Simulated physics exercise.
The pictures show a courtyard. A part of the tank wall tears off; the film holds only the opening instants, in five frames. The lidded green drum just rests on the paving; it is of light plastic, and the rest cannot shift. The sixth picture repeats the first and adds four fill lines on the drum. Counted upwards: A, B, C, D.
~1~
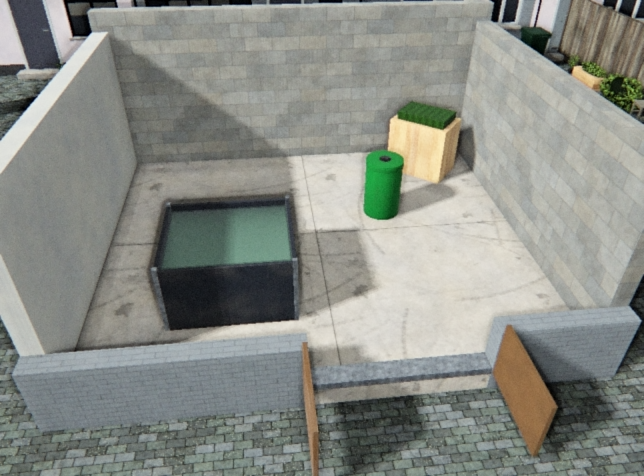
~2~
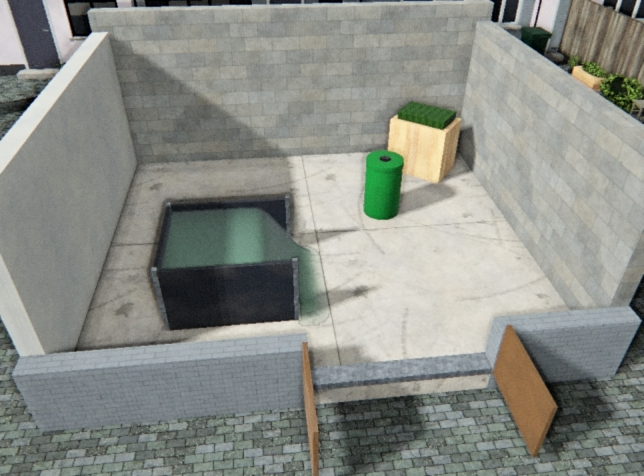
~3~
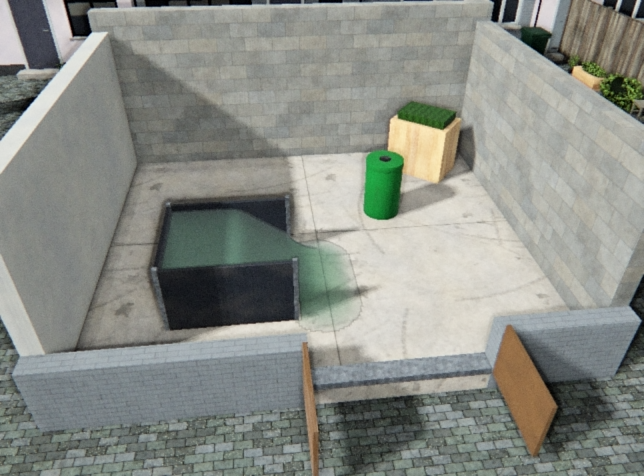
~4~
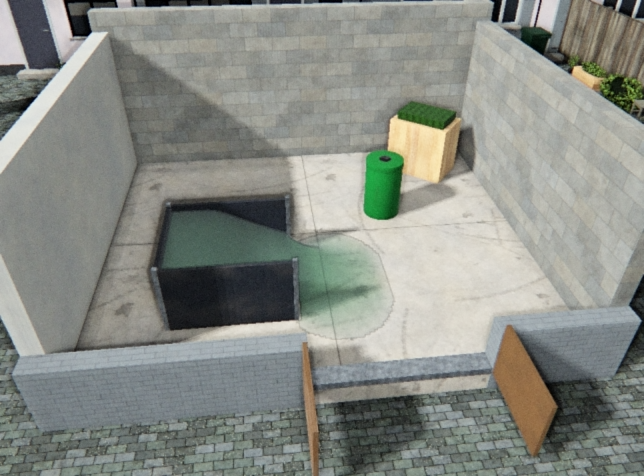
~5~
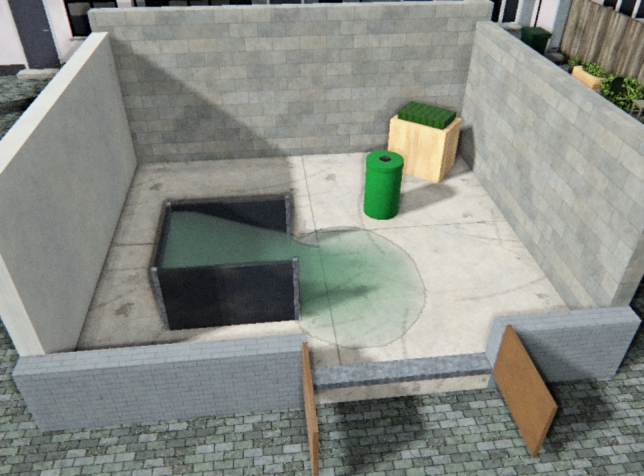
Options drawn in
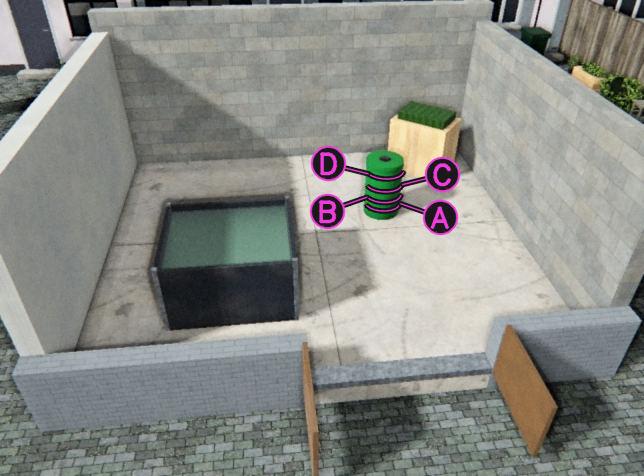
Greenish water pours out of the right side of a dark rectangular tank in a walled courtyard and spreads across the pale floor in a widening rounded pool, while the green drum and the planter behind it stay still.
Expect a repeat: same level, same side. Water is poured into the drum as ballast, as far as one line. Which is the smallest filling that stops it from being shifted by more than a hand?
Use mark A.
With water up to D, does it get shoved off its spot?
No, that is safe.
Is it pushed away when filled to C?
No, that is safe.
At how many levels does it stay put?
All of them.
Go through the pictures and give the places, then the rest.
Lid of the green drum at (385, 159); tank full, its middle at (228, 237); open gate at (402, 328).
Water covers 2 % of the ground and is seen nearest the drum at (314, 254).
Water covers 5 % of the ground and is seen nearest the drum at (340, 250).
Water covers 8 % of the ground and is seen nearest the drum at (346, 238).
Lid of the green drum at (385, 159); water covers 12 % of the ground and is seen nearest the drum at (371, 234).
On the marked copy, A at (385, 211); B at (386, 202); C at (387, 191); D at (388, 179); from the bottom up A, B, C, D.
Choosing A, it does not move.
Choosing B, it does not move.
Choosing C, it does not move.
Choosing D, it does not move.
